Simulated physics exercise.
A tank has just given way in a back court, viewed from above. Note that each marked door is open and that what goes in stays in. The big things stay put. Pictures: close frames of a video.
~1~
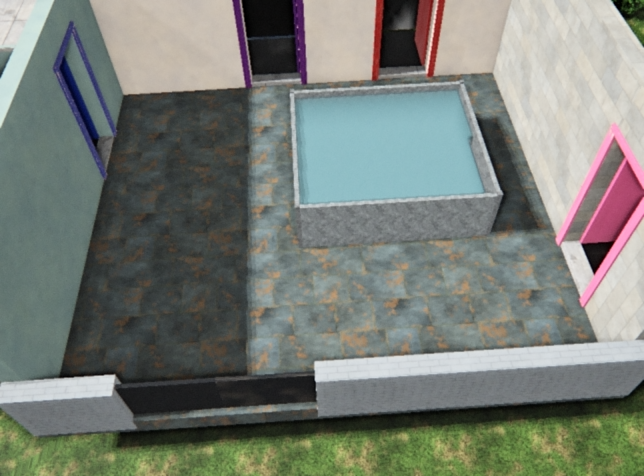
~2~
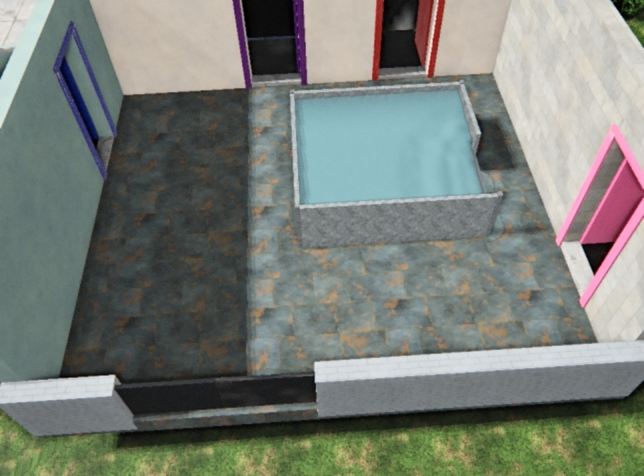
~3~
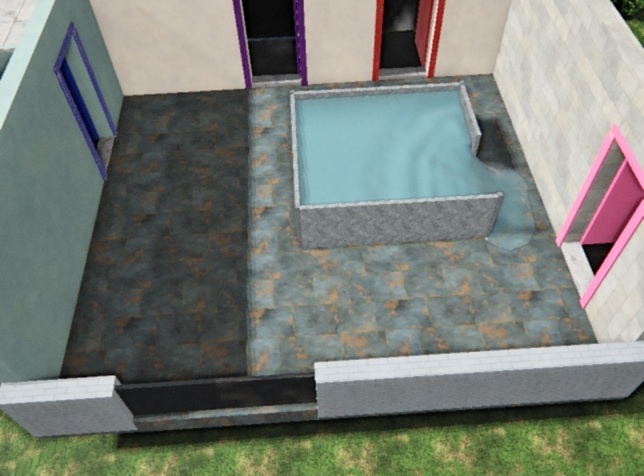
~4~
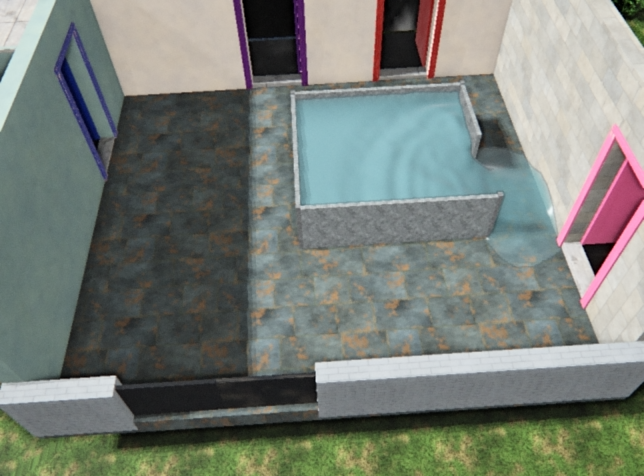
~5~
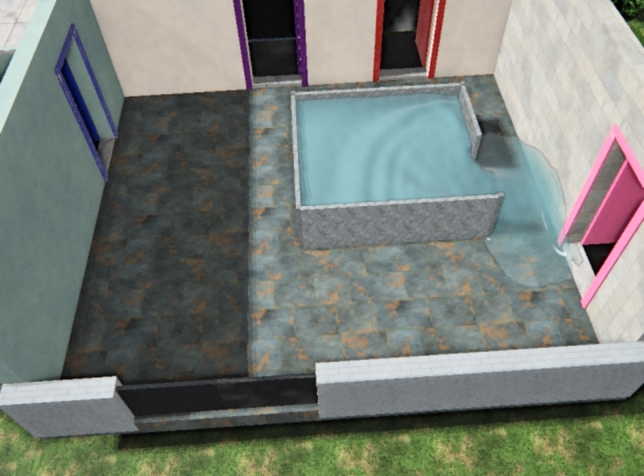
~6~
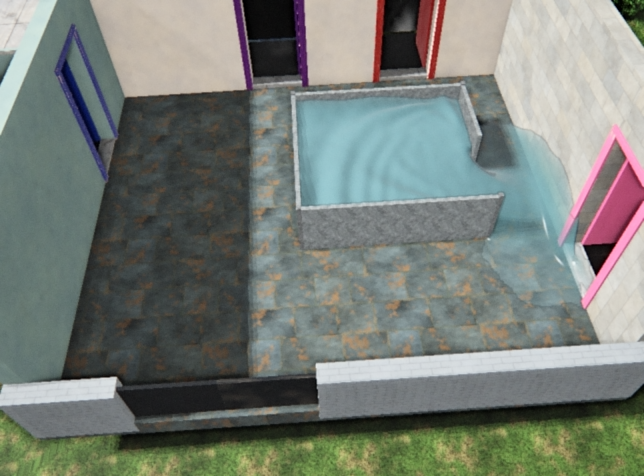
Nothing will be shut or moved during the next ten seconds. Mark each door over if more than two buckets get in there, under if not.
Red door - over; blue door - over; purple door - under; pink door - over.
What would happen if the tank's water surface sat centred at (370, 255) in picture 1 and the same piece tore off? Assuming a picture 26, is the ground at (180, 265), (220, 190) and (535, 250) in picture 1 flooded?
Check in sequence: Still parched, still parched, soaked through.
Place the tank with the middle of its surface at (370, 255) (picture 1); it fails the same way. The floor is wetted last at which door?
Answer: The door marked blue.
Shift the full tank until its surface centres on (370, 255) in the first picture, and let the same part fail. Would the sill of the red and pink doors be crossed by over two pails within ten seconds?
Red door: Exceeds the limit; pink door: Exceeds the limit.
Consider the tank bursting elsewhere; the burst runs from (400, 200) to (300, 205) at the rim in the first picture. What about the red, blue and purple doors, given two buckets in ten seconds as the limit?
As I see it, the red door overshoots, the blue door overshoots and the purple door overshoots.
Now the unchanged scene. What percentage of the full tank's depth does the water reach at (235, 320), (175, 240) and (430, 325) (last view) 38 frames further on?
Around 6, 4 and 10 %.
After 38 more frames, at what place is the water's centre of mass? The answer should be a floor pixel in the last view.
That puts it at around (346, 207).
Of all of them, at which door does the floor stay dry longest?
It's the blue one.
A moment on, water covers 15 % of the floor; the red door not reached, the blue door not reached, the purple door not reached, the pink door over two buckets in.
Next, water covers 25 % of the floor; the red door under two buckets in, the blue door not reached, the purple door not reached, the pink door far over two buckets in.
Then, water covers 60 % of the floor; the red door over two buckets in, the blue door not reached, the purple door wet at the sill, nothing in, the pink door far over two buckets in.
Later, water covers 95 % of the floor; the red door far over two buckets in, the blue door over two buckets in, the purple door wet at the sill, nothing in, the pink door far over two buckets in.
In the end, water covers 95 % of the floor; the red door far over two buckets in, the blue door far over two buckets in, the purple door wet at the sill, nothing in, the pink door far over two buckets in.
